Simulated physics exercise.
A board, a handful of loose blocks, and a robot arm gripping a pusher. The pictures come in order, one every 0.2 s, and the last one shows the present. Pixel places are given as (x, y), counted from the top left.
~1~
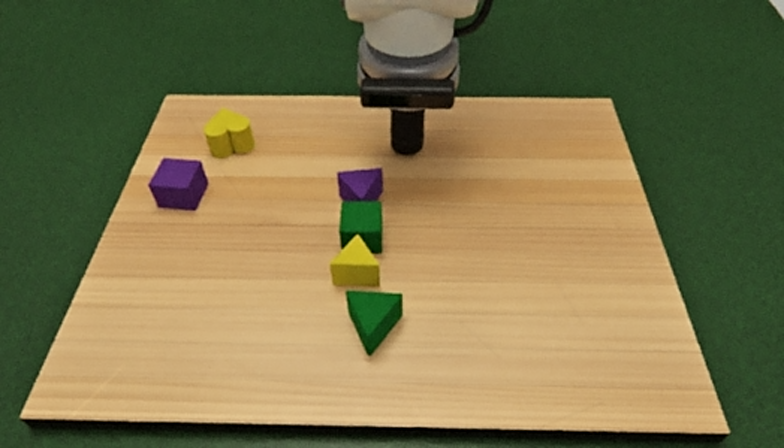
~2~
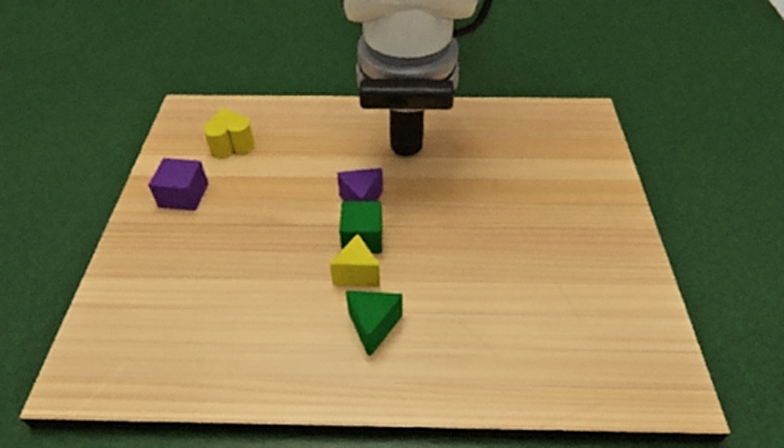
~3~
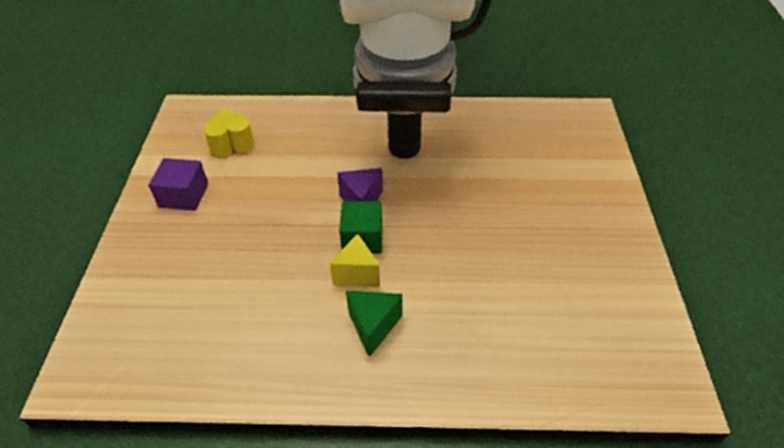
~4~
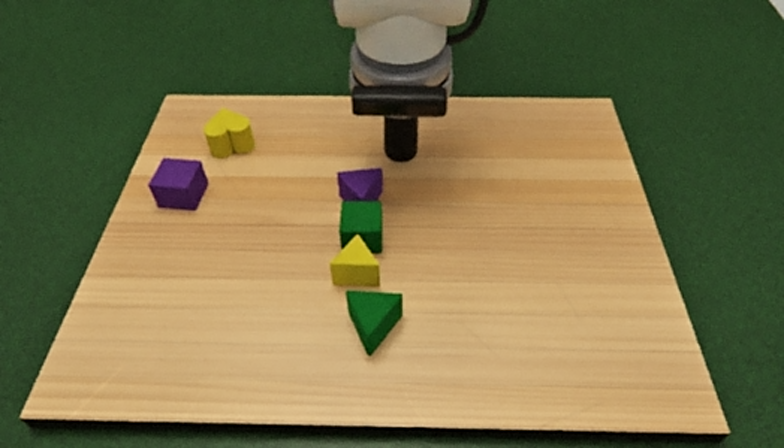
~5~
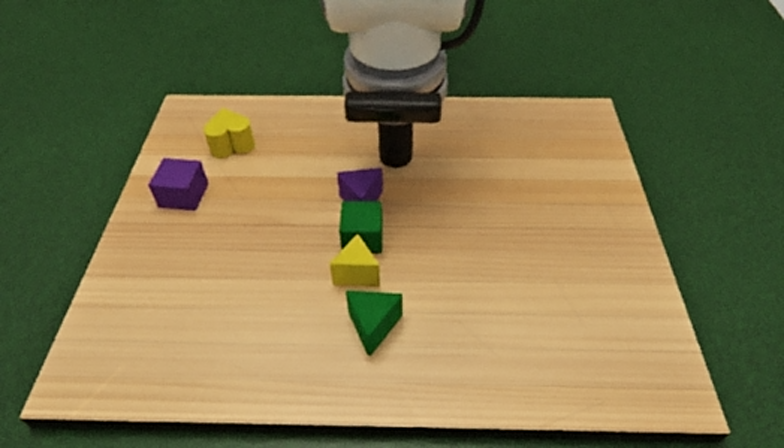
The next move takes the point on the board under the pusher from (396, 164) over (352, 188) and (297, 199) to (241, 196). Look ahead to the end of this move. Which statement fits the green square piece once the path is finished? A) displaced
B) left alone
Choice A: Displaced.
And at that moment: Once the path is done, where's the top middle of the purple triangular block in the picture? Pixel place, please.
The top centre is at (339, 193).
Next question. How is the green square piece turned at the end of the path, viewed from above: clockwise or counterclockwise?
The answer is counter-clockwise.
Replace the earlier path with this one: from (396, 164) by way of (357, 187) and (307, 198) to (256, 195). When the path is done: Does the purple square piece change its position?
I'd say no.
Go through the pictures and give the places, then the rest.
In the first picture, pusher tip (407, 145); block tops, purple square piece (175, 172); yellow triangular block (355, 253); purple triangular block (360, 179); green square piece (361, 216).
In the second picture, pusher (407, 146); blocks unchanged.
In the third picture, pusher (404, 148); blocks unchanged.
In the fourth picture, pusher (401, 152); blocks unchanged.
In the fifth picture, pusher (396, 158); purple square piece (175, 172); yellow triangular block (355, 253); purple triangular block (360, 179); green square piece (361, 216).
On the path given first. One third of the way, pusher (351, 182); yellow triangular block (355, 259); purple triangular block (347, 189); green square piece (359, 223), turned 15° anticlockwise.
Two thirds of the way, pusher (294, 193); yellow triangular block (356, 261), turned 10° clockwise; purple triangular block (339, 193), turned 15° anticlockwise; green square piece (359, 225), turned 20° anticlockwise.
At the end, pusher (240, 190); purple square piece in place; yellow triangular block (356, 261), turned 10° clockwise; purple triangular block (339, 193), turned 15° anticlockwise; green square piece (359, 225), turned 20° anticlockwise.
